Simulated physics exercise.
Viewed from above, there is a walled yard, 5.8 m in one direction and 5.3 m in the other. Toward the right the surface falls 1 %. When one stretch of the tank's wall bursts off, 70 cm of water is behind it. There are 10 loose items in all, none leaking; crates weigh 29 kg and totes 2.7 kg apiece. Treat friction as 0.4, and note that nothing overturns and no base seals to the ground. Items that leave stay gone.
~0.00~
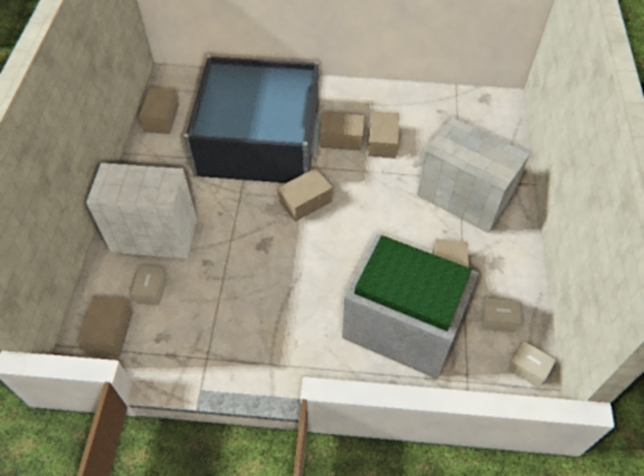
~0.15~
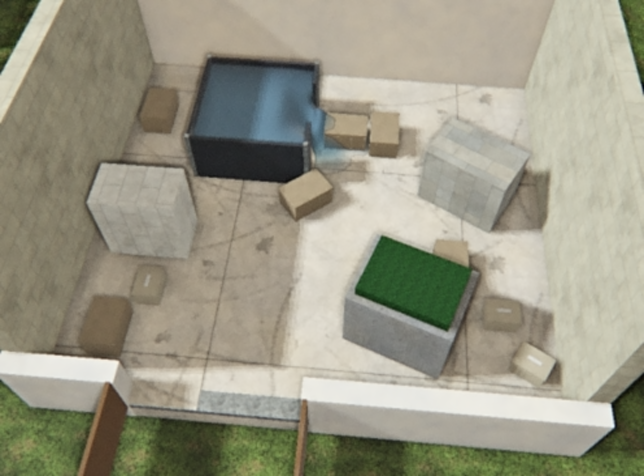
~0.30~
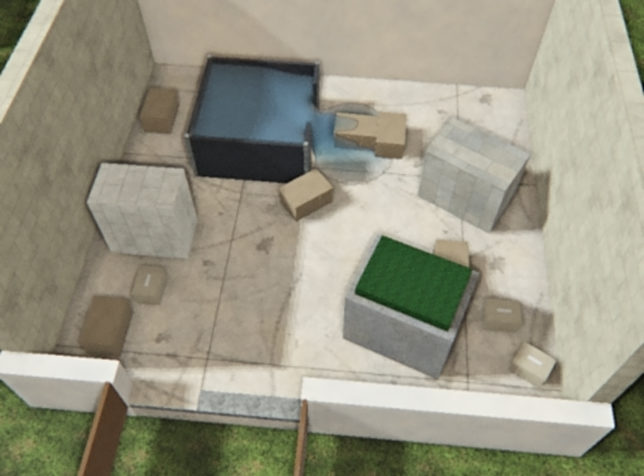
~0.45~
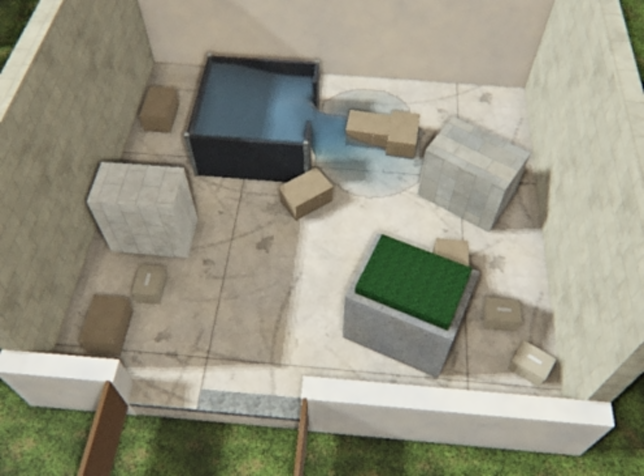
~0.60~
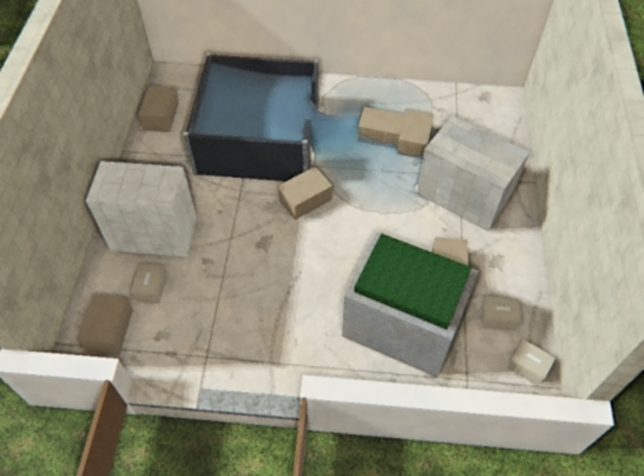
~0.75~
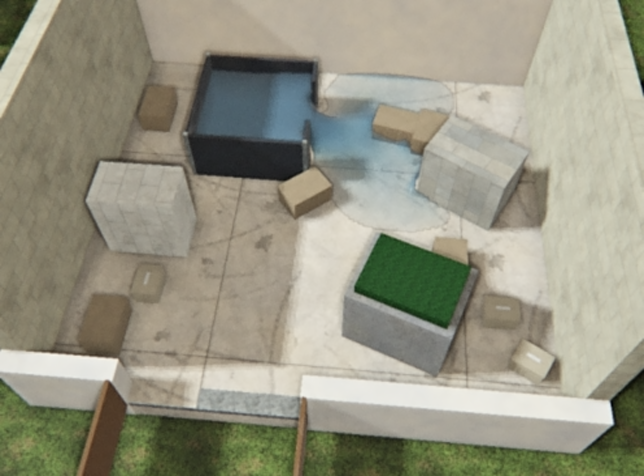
Walled yard seen from above, with water bursting from a dark tank's right side, spreading across the floor and pushing two crates right.
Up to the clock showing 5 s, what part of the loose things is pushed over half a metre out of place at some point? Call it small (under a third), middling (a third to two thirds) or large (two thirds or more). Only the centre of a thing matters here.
Middling, a third to two thirds.
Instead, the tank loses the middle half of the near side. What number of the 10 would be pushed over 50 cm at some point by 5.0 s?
Count: 2.
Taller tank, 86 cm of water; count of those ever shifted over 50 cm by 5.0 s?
Then it comes to 5.
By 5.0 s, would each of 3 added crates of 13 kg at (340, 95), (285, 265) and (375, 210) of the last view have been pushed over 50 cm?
One after another they come out above it, inside the limit, above it.
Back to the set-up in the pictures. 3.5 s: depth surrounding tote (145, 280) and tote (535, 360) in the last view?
First roughly 0 cm, second roughly 8 cm.
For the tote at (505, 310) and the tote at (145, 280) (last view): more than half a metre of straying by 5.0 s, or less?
Beyond half a metre, then within half a metre.
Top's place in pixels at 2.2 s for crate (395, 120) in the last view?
Around (509, 65).
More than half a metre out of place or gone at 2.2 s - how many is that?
2 of them.
After 1.1 s 2 of 10 are over 50 cm from their spots; 0 afloat.
After 2.2 s 2 of 10 are over 50 cm from their spots; 2 afloat.
After 3.5 s 4 of 10 are over 50 cm from their spots; 3 afloat.
After 5.0 s 4 of 10 are over 50 cm from their spots, and 4 have been at some point; 3 afloat.
